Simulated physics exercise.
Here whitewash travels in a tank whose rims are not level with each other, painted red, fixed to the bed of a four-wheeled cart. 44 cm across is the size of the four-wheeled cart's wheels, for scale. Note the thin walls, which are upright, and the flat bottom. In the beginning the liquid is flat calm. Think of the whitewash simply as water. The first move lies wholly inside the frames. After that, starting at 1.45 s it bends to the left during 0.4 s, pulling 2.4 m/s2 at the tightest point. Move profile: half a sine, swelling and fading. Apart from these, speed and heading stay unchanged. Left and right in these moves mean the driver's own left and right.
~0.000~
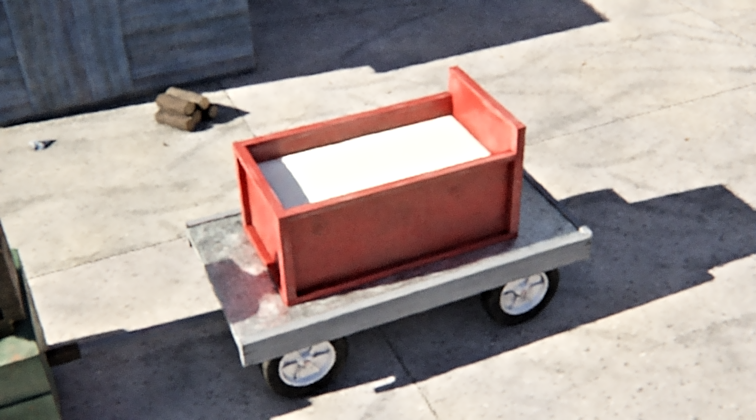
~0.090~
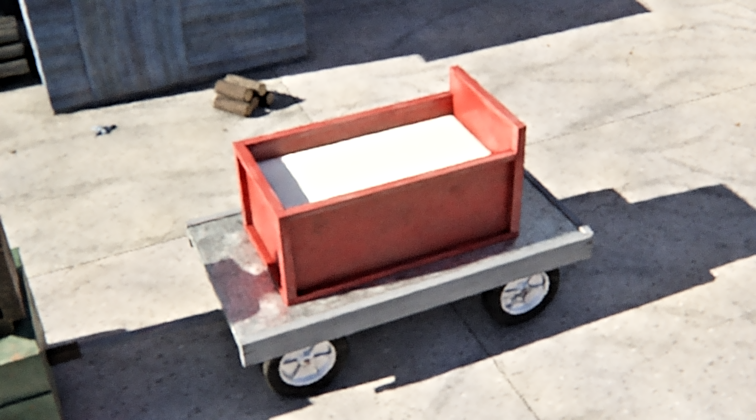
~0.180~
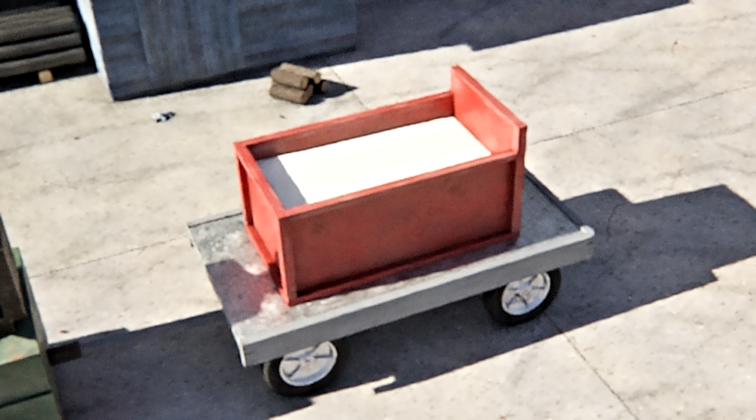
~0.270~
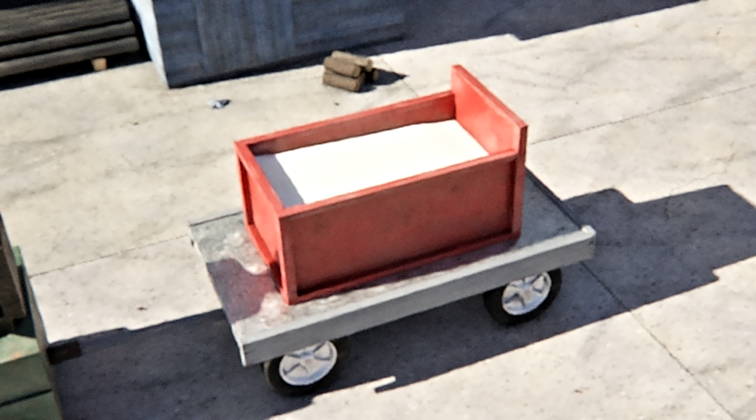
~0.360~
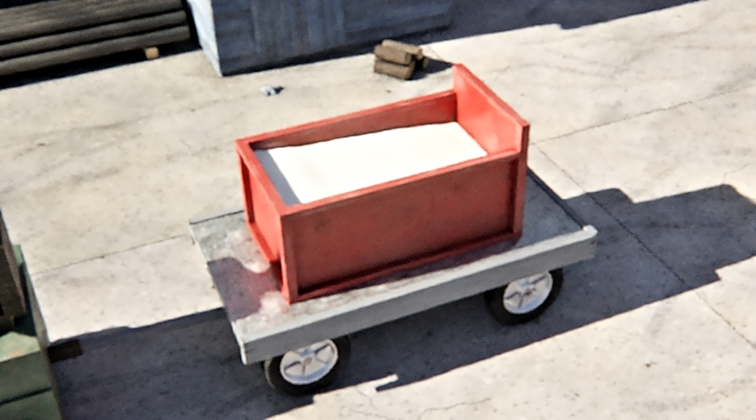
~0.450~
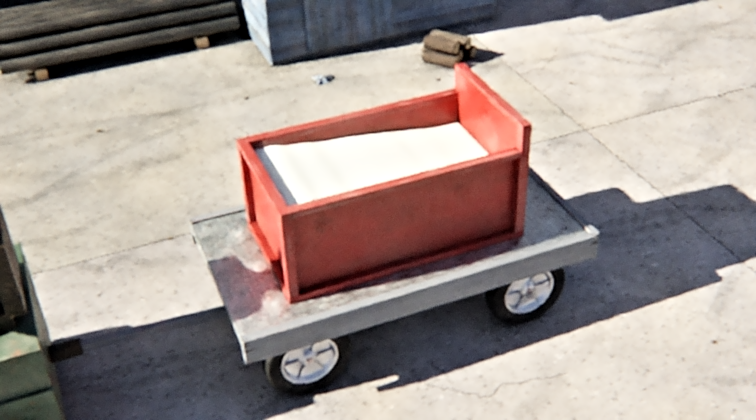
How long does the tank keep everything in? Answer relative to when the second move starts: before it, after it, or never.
After it.
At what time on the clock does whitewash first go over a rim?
The first spill comes at around 2.2 s.
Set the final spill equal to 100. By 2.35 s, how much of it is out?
I'd say somewhere near 40 per cent.
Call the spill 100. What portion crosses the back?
I'd put it at about 0 percent of what spills.
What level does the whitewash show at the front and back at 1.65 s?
About 38 cm in front, about 34 cm behind.
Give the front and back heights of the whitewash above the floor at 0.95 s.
Heights: Front 36 cm, then back 38 cm.
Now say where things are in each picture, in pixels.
The first picture shows the whitewash reaches (266, 168) at the front end; it reaches (446, 122) at the back end; no slope yet; the front is on the left, levels are read along the far wall; a wheel hub at (527, 296).
The second picture shows the whitewash reaches (266, 167) at the front end; it reaches (447, 122) at the back end; no slope yet.
The third picture shows the whitewash reaches (267, 168) at the front end; it reaches (448, 122) at the back end; hardly any slope.
The fourth picture shows the whitewash reaches (267, 162) at the front end; it reaches (449, 127) at the back end; it is heaped 4° towards the front.
The fifth picture shows the whitewash reaches (268, 155) at the front end; it reaches (450, 130) at the back end; it is heaped 7° towards the front.
The sixth picture shows the whitewash reaches (269, 154) at the front end; it reaches (452, 130) at the back end; it is heaped 7° towards the front; a wheel hub at (532, 295).
After 0.95 s it stands 37 cm high behind and 37 cm in front; all of it is still inside.
After 1.65 s it stands 35 cm high behind and 39 cm in front; all of it is still inside.
After 2.35 s it stands 36 cm high behind and 34 cm in front; 1 per cent has gone over the front and the far side.
After 4.84 s 2 per cent has gone mostly over the far side, some over the front; the first of it left at about 2.15 s, and the second move began at 1.45 s.
